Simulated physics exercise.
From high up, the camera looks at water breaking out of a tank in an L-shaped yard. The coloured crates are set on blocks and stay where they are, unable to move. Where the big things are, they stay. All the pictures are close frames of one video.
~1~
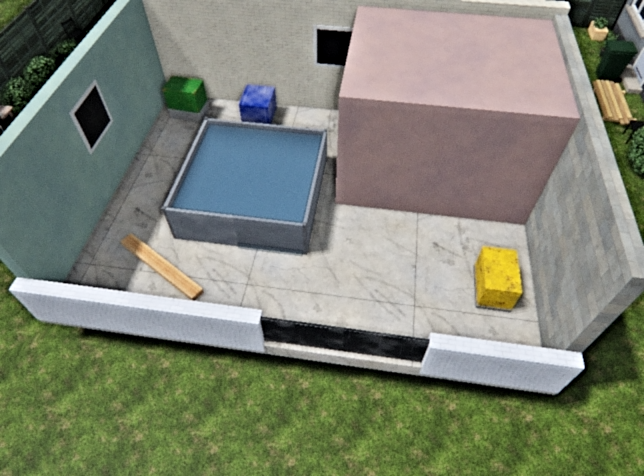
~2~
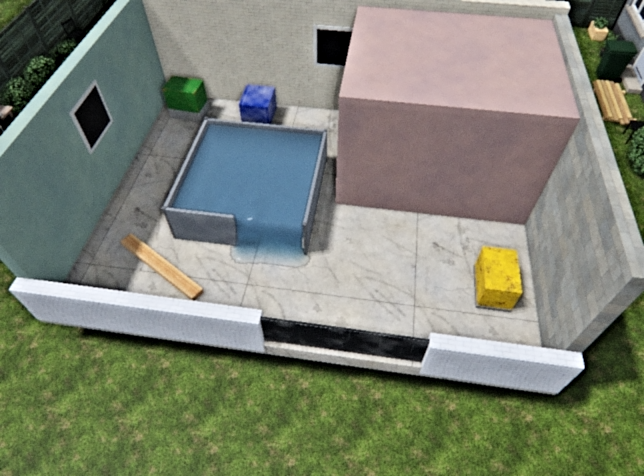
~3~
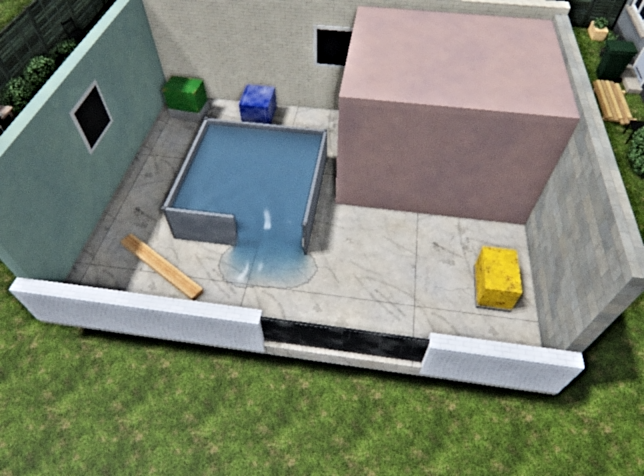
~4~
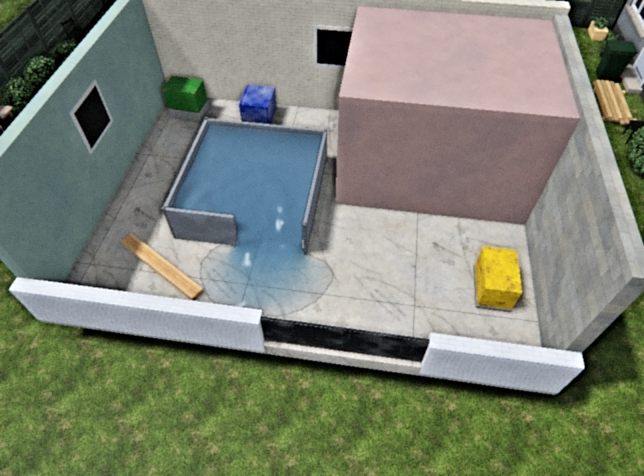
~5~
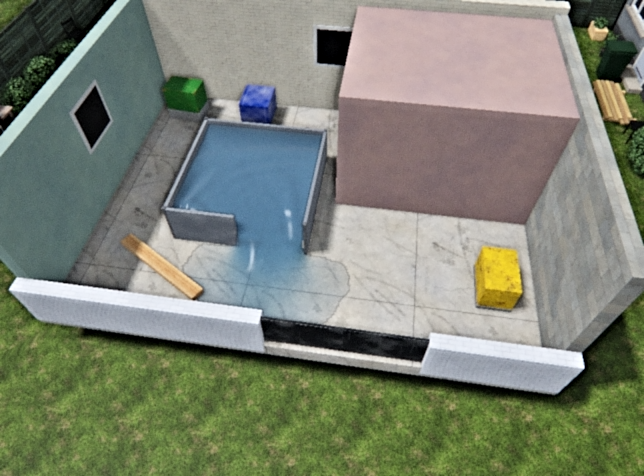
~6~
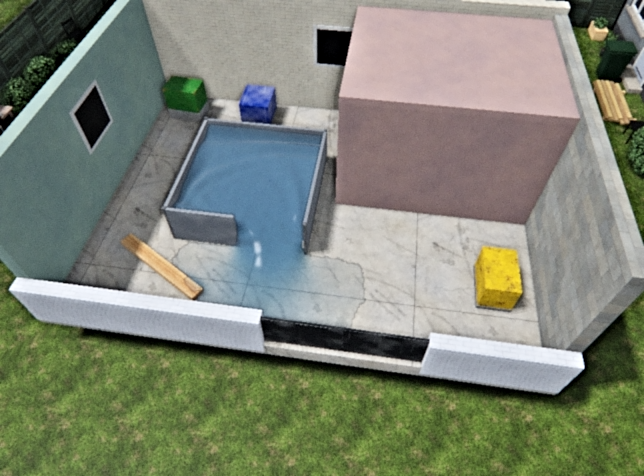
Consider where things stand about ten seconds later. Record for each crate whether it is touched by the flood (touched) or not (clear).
Record: Yellow crate touched, green crate clear, blue crate touched.
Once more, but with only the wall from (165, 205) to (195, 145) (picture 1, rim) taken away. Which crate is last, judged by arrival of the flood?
It's the one in yellow.
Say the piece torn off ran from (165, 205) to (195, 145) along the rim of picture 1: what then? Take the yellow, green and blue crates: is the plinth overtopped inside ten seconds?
Here's how it goes: The yellow crate is swamped, the green crate is swamped, and the blue crate is swamped.
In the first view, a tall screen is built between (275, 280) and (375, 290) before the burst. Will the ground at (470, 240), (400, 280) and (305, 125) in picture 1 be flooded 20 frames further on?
First inundated, then inundated, then unwetted.
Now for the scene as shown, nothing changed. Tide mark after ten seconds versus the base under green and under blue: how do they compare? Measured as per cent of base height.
70 and 270 per cent, roughly.
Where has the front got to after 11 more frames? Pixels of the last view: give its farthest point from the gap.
I reckon the front has reached (538, 369) by then.
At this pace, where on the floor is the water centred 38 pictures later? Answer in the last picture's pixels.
Roughly (290, 236).
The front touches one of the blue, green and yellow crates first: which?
My answer: The yellow crate.
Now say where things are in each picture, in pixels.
Still water in the tank at (251, 170), in the first picture.
Water pours out at (271, 238) and has run to (234, 254), in the second picture.
Water pours out at (271, 240) and has run to (230, 278), in the third picture.
The front is at a hidden place, out from the gap at (271, 241), in the fourth picture.
Water pours out at (271, 241) and has run to a hidden place, in the fifth picture.
Water pours out at (271, 241) and has run to a hidden place, in the sixth picture.
A moment on, water covers 25 % of the floor; the yellow crate not reached, the green crate not reached, the blue crate not reached.
Next, water covers 40 % of the floor; the yellow crate water round its plinth, the green crate not reached, the blue crate not reached.
Then, water covers 65 % of the floor; the yellow crate water round its plinth, the green crate not reached, the blue crate not reached.
Later, water covers 85 % of the floor; the yellow crate water round its plinth, the green crate water round its plinth, the blue crate water round its plinth.
In the end, water covers 100 % of the floor; the yellow crate was topped, the green crate stayed above the water, the blue crate was topped.
